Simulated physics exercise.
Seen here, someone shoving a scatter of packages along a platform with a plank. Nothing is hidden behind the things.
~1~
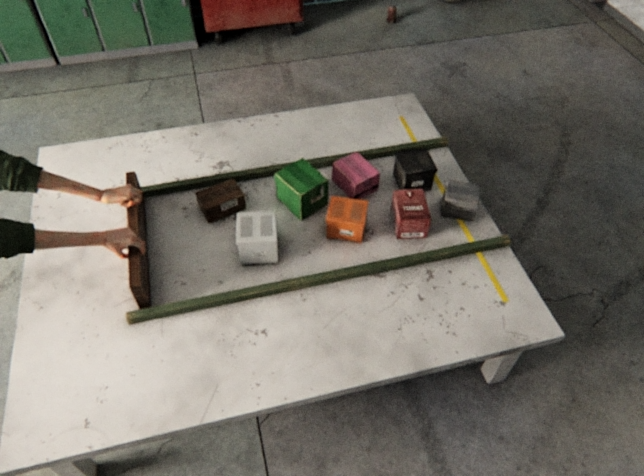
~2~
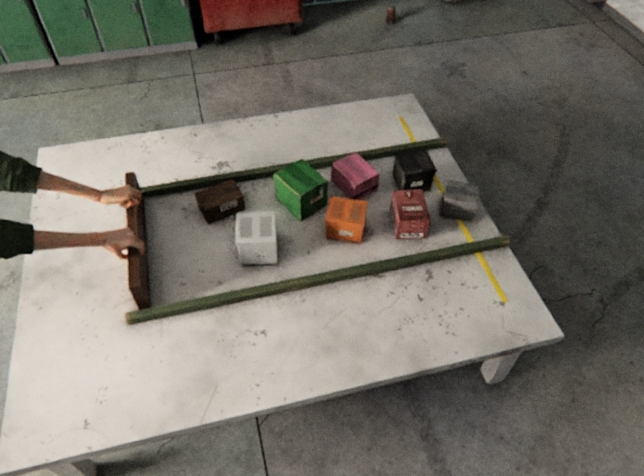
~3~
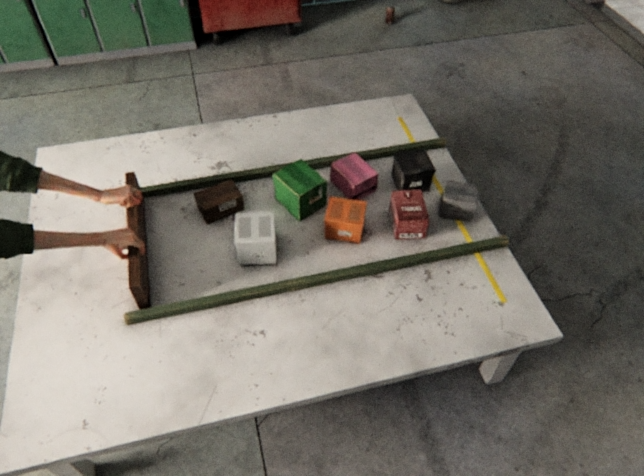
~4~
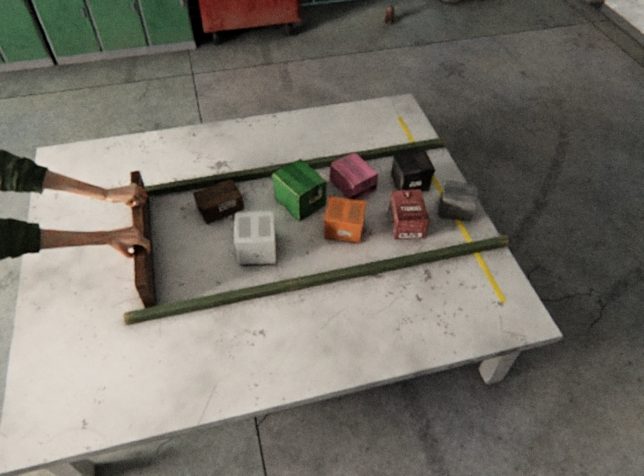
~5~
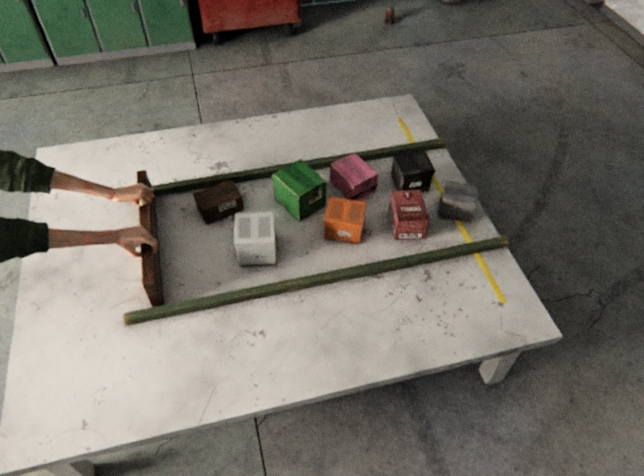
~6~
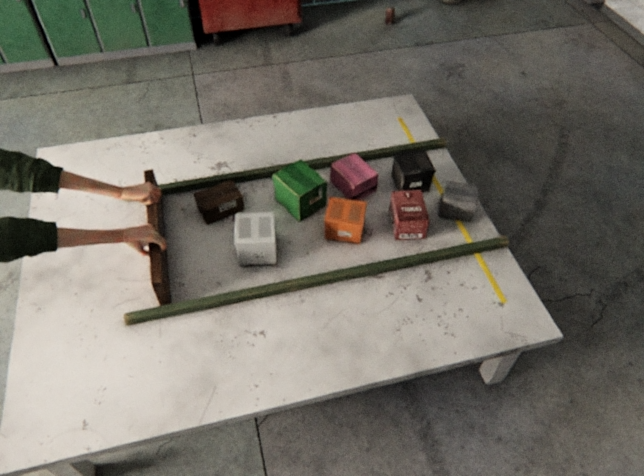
Two hands in dark green sleeves slide a brown wooden plank slightly to the right across a scuffed white platform on a concrete floor, viewed from above by a steady camera. Between two greenish rails sit brown and white boxes at left, green, pink and orange ones mid-table, and black, red and grey ones near a yellow line. The plank starts still, then creeps rightward, while the boxes stay put.
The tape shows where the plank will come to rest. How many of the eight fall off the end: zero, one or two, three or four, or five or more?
As it turns out, the number that fall off is five or more.
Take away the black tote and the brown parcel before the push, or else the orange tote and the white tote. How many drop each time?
The counts: 4 and 4.
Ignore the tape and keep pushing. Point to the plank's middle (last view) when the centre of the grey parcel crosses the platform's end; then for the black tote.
Near (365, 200) and (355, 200).
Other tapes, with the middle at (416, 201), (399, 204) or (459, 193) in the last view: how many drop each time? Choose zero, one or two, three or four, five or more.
The falls would be three to four; three to four; more than four.
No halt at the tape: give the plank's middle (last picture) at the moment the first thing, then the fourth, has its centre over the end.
At (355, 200) for the first, at (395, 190) for the fourth.
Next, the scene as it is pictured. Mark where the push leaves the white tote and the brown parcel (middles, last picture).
The white tote stops around (473, 198); the brown parcel around (450, 164).
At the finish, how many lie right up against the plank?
That makes 2.
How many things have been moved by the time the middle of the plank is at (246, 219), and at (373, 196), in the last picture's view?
First 3, then 8.
Early on, none off yet; grey parcel at rest near (458, 201); black tote at rest near (412, 173); red box at rest near (408, 215).
A while later, none off yet; grey parcel at rest near (458, 201); black tote travelled about its own width near (436, 168); red box travelled a little near (419, 212).
Further along, two off so far; grey parcel in the air near (499, 233); black tote down on the ground near (477, 223); red box travelled well along near (485, 199).
Finally, the number that fall off is five or more; lost, green parcel, orange tote, pink box, red box, black tote and grey parcel.
